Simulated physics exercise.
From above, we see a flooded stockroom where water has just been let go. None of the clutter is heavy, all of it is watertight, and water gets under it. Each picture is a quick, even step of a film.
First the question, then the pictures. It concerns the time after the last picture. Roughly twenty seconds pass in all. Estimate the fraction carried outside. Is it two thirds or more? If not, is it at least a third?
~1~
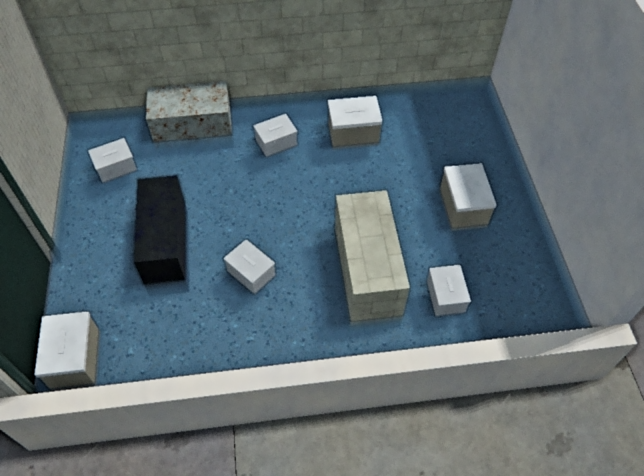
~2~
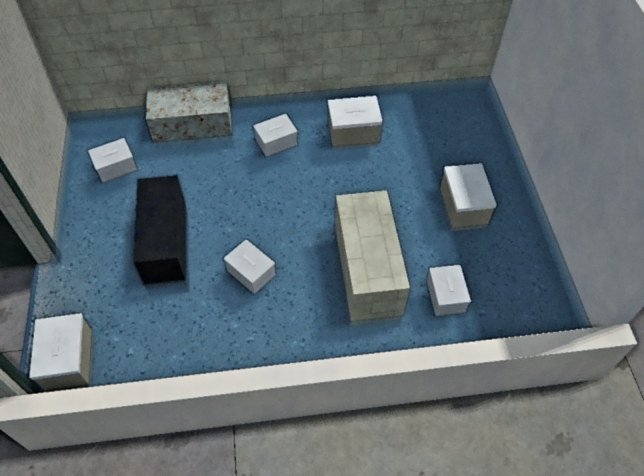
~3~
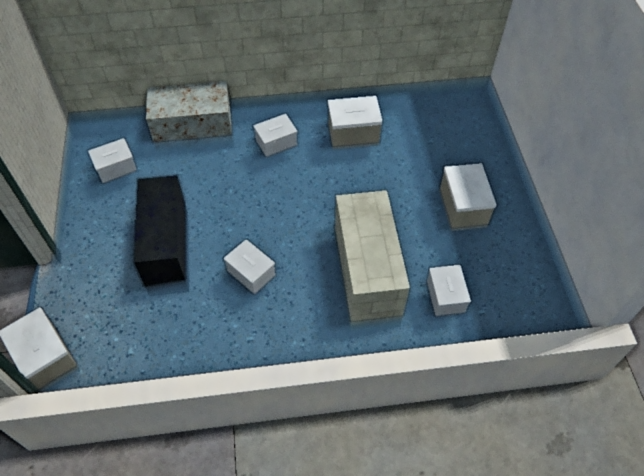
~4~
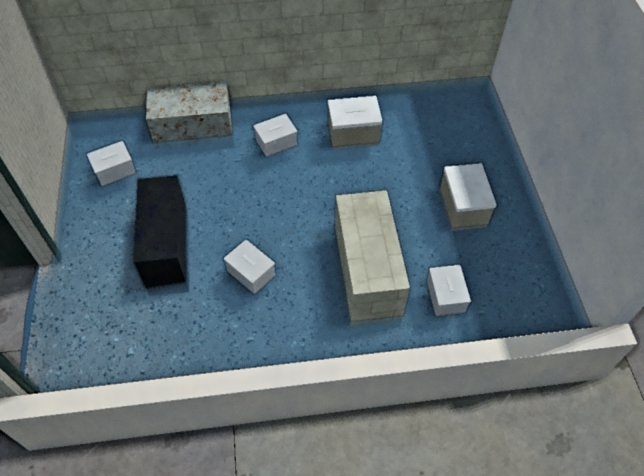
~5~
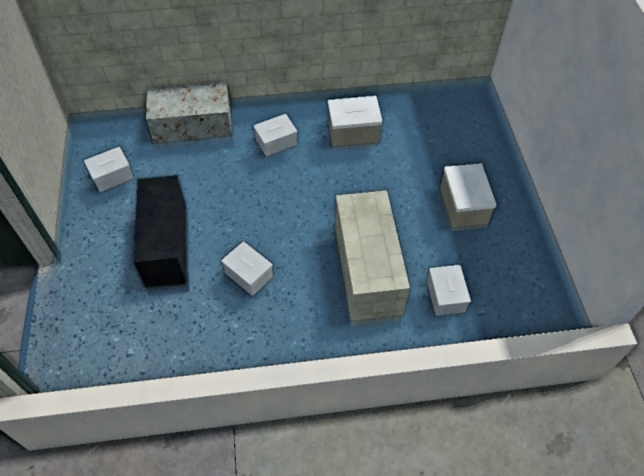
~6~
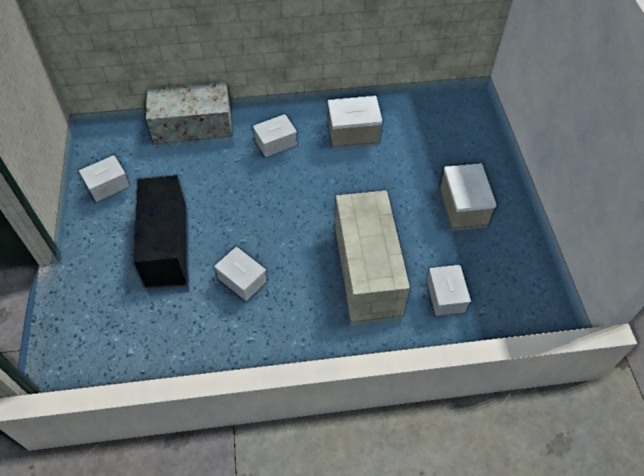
Yes, two thirds or more.
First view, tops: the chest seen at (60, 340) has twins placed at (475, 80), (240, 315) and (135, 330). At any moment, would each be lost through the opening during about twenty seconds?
Summary in sequence: Never leaves, exits at some point, exits at some point.
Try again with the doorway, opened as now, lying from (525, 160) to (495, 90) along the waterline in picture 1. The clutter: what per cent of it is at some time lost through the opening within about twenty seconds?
60 %.
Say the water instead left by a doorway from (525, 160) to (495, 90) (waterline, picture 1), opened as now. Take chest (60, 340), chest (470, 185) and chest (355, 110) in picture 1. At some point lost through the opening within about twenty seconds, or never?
Going through them in turn: Remains behind; escaped; escaped.
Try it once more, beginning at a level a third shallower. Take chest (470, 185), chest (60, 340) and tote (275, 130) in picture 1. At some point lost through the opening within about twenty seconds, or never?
Sequence: Not removed / removed / removed.
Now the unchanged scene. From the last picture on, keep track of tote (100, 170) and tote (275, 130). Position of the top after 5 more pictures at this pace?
(54, 265) and (241, 149), roughly.
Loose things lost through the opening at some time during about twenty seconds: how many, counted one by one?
It adds up to 6.
A moment on, 1 of 7 are out; 6 afloat.
Next, 3 of 7 are out; 4 afloat.
Later, 4 of 7 are out; 3 afloat.
In the end, 6 of 7 are out; 1 afloat.
